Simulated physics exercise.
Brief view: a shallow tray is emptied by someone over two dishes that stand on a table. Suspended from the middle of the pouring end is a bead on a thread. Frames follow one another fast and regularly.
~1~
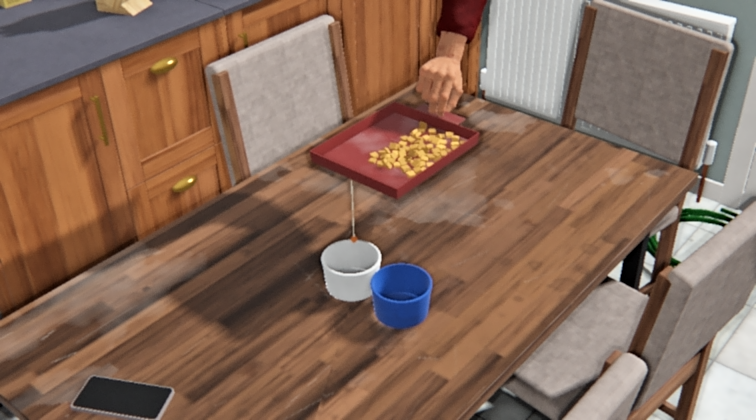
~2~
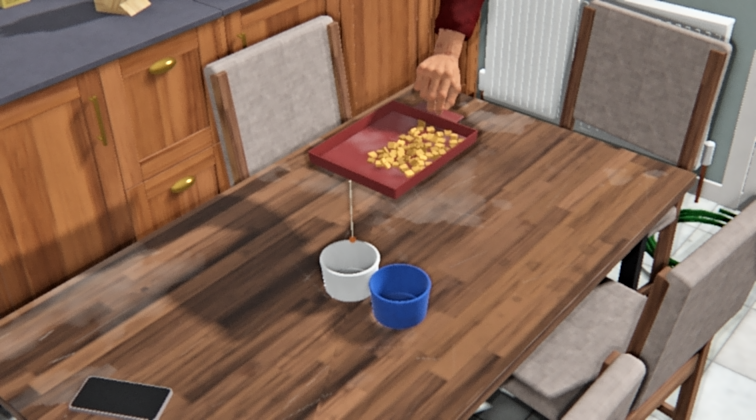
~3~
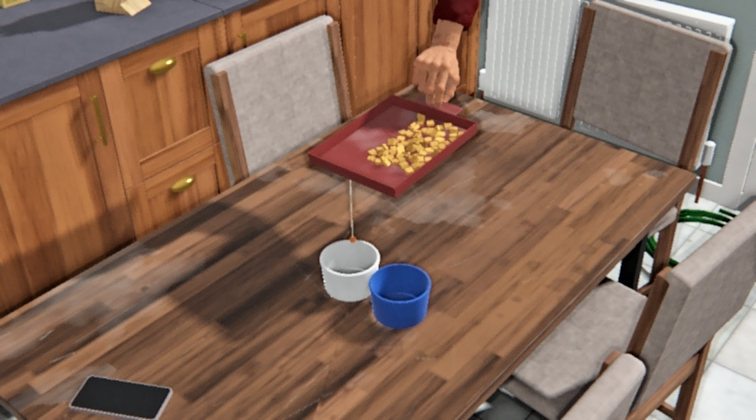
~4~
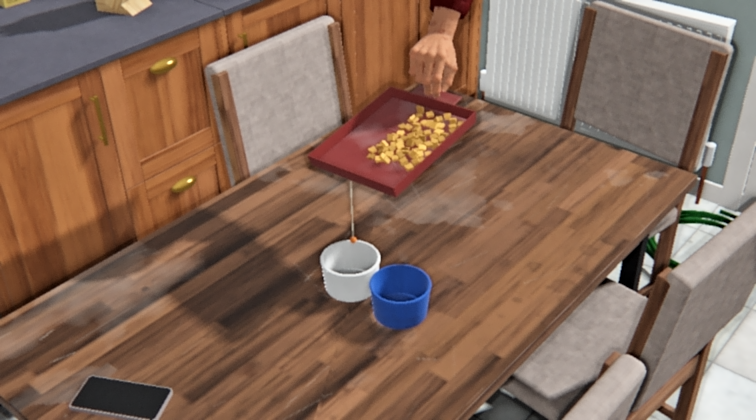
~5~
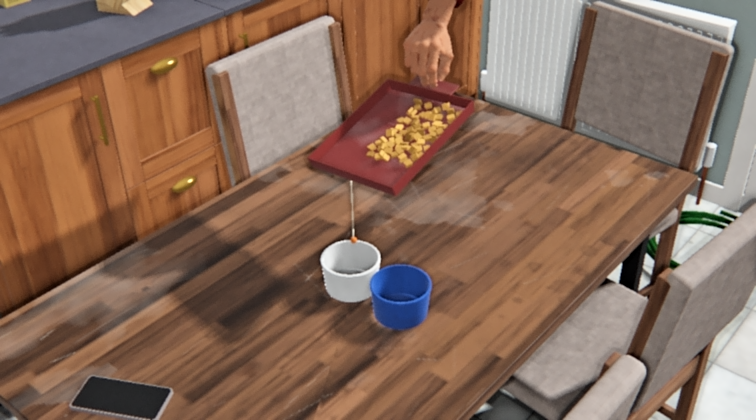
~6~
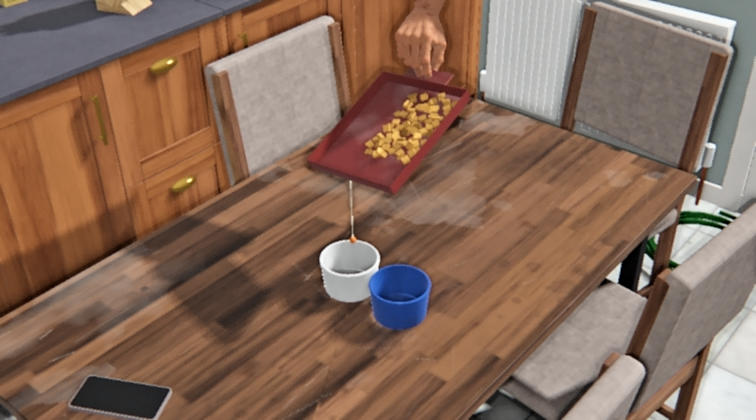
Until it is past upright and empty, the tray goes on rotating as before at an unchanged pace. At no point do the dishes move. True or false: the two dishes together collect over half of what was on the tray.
False, they collect less than half.
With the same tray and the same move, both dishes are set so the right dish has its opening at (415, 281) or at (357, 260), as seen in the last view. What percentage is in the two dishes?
You'd get 0 in a hundred first and 60 in a hundred after that.
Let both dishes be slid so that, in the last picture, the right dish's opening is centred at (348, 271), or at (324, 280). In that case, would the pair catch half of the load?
In order, they'd catch a major share, and next a minor share.
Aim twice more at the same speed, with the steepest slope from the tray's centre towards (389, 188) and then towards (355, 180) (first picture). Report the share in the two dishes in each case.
Lab note: Try 1 = 50 %, try 2 = 50 %.
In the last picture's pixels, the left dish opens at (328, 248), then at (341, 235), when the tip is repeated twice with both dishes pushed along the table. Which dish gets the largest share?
The first time it's the left member, the second time the left member.
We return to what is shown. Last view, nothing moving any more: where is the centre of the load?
Around (312, 270), give or take.
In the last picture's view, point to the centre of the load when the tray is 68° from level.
Near the pixel (341, 167).
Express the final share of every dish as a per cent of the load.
I'd say the left dish holds some 20 % and the right dish some 0 %.
Soon after the last picture, tray tipped steeply; nearly all on the tray; a stray few in the air.
A little later, tray tipped past a quarter turn; most on the tray; a small part in the left dish; about a quarter outside both; a stray few in the air.
Later still, tray tipped past a quarter turn; about a quarter in the left dish; most outside both.
At rest, tray tipped past a quarter turn; none in the right dish; about a quarter in the left dish; most outside both.
